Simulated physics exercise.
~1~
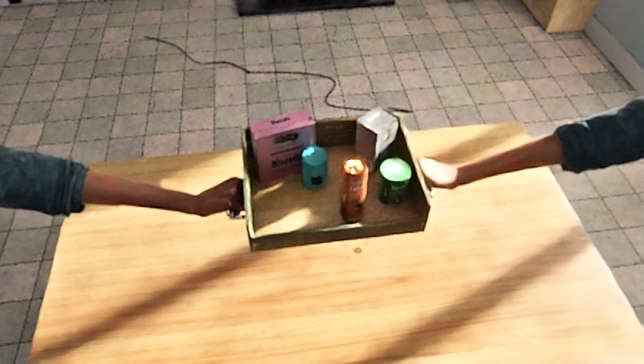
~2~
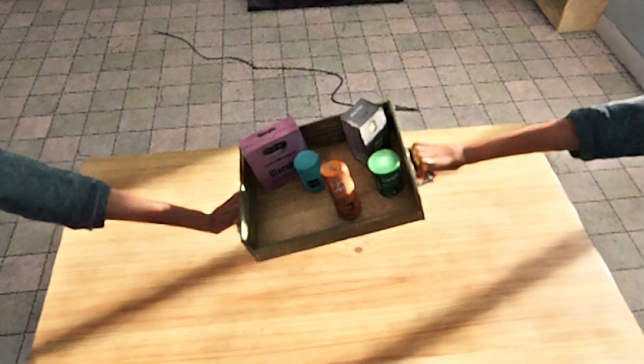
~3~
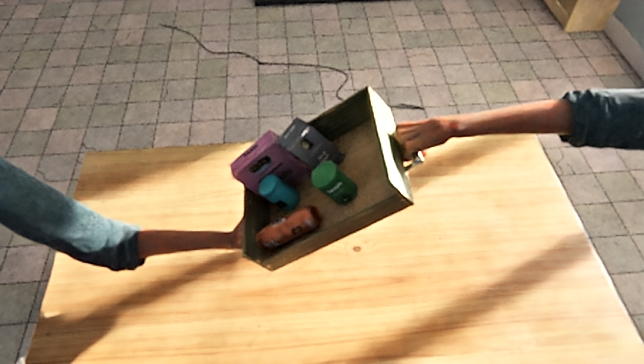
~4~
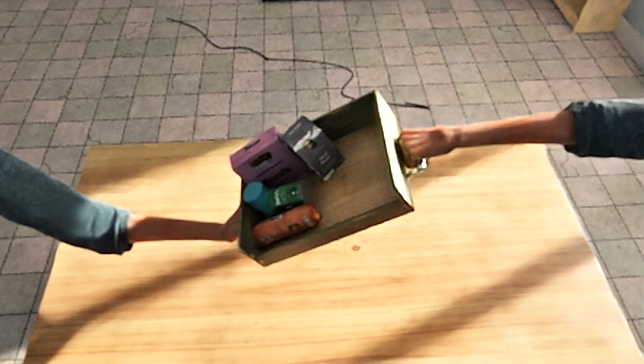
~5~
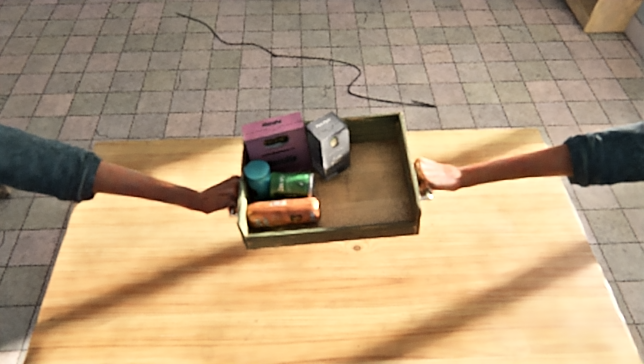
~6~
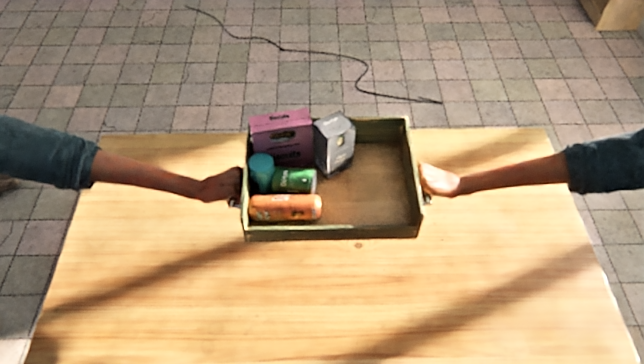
Two hands in blue-green sleeves hold a shallow crate above a pale wooden table on a tiled floor, seen from above and in front. Inside, a pink packet stands at the back left and a grey carton at the back right, with a turquoise jar, an orange can and a green tin nearer the front. The hands tip the crate steeply, left side down, and the contents slide left as the orange can topples, followed by the green tin. The crate swings back level, with those two lying on their sides at the left beside the upright jar, packet and carton, all still inside.
